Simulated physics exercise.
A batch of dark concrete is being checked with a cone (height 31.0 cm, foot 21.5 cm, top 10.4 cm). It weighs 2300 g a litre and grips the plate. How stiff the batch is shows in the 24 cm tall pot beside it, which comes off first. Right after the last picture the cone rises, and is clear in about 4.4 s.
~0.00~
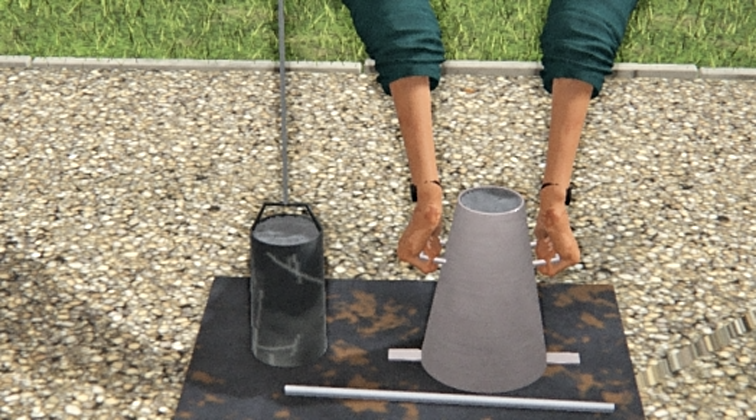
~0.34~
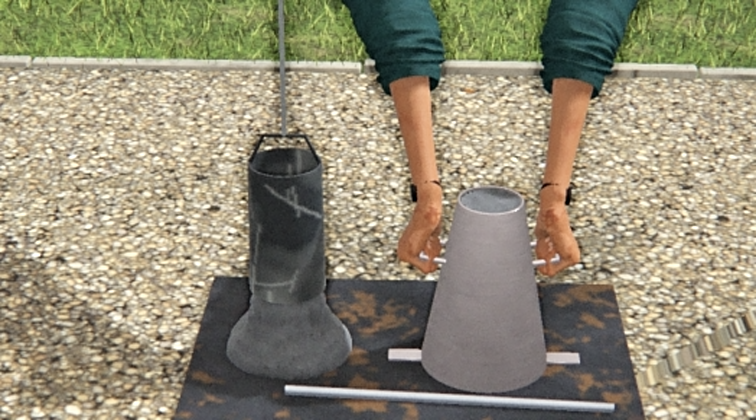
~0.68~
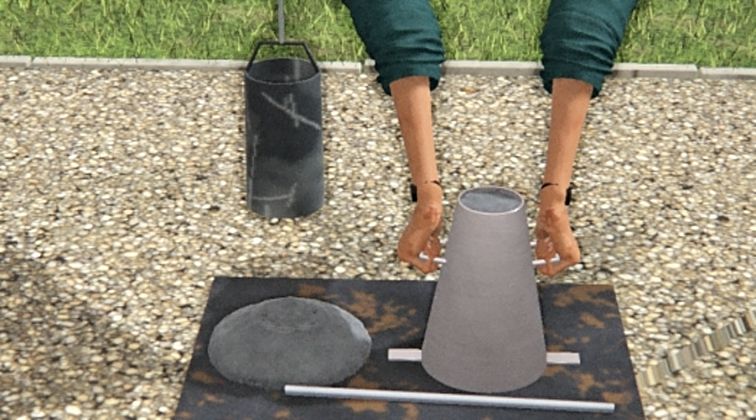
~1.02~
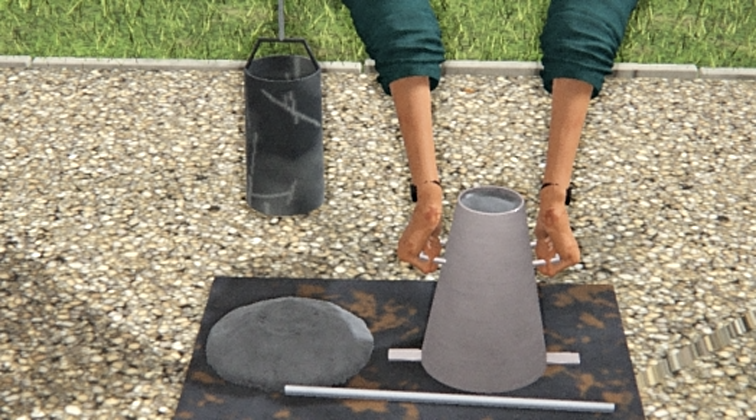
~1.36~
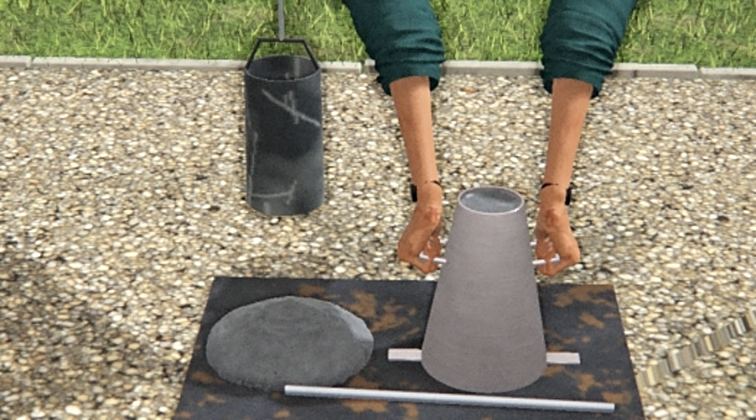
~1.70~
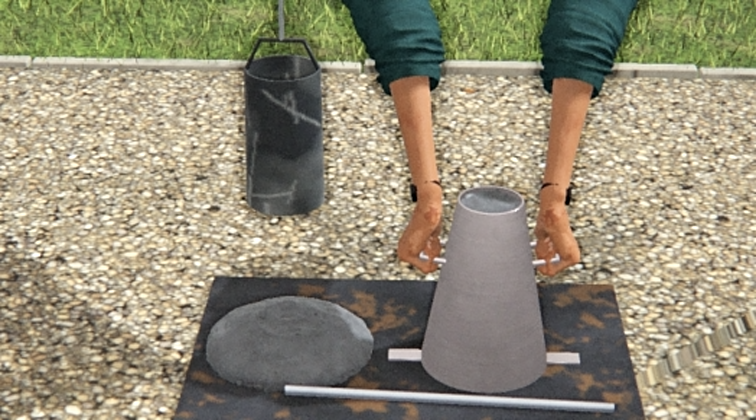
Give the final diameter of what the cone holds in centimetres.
It comes to near 44 cm.
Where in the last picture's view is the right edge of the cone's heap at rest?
Around (610, 371).
By 2.8 s, the cone is up 7.2 cm; the dark concrete has come down 19 cm to 12 cm and is 39 cm wide.
By 3.9 s, the cone is up 19 cm; the dark concrete has come down 24 cm to 7.3 cm and is 44 cm wide.
By 5.0 s, the cone is up 31 cm; the dark concrete has come down 24 cm to 7.1 cm and is 44 cm wide.
By 6.3 s, the cone is clear; the dark concrete has come down 24 cm to 7.1 cm and is 44 cm wide.
By 6.8 s, at rest, the cone is clear; the dark concrete has come down 24 cm to 7.1 cm and is 44 cm wide.
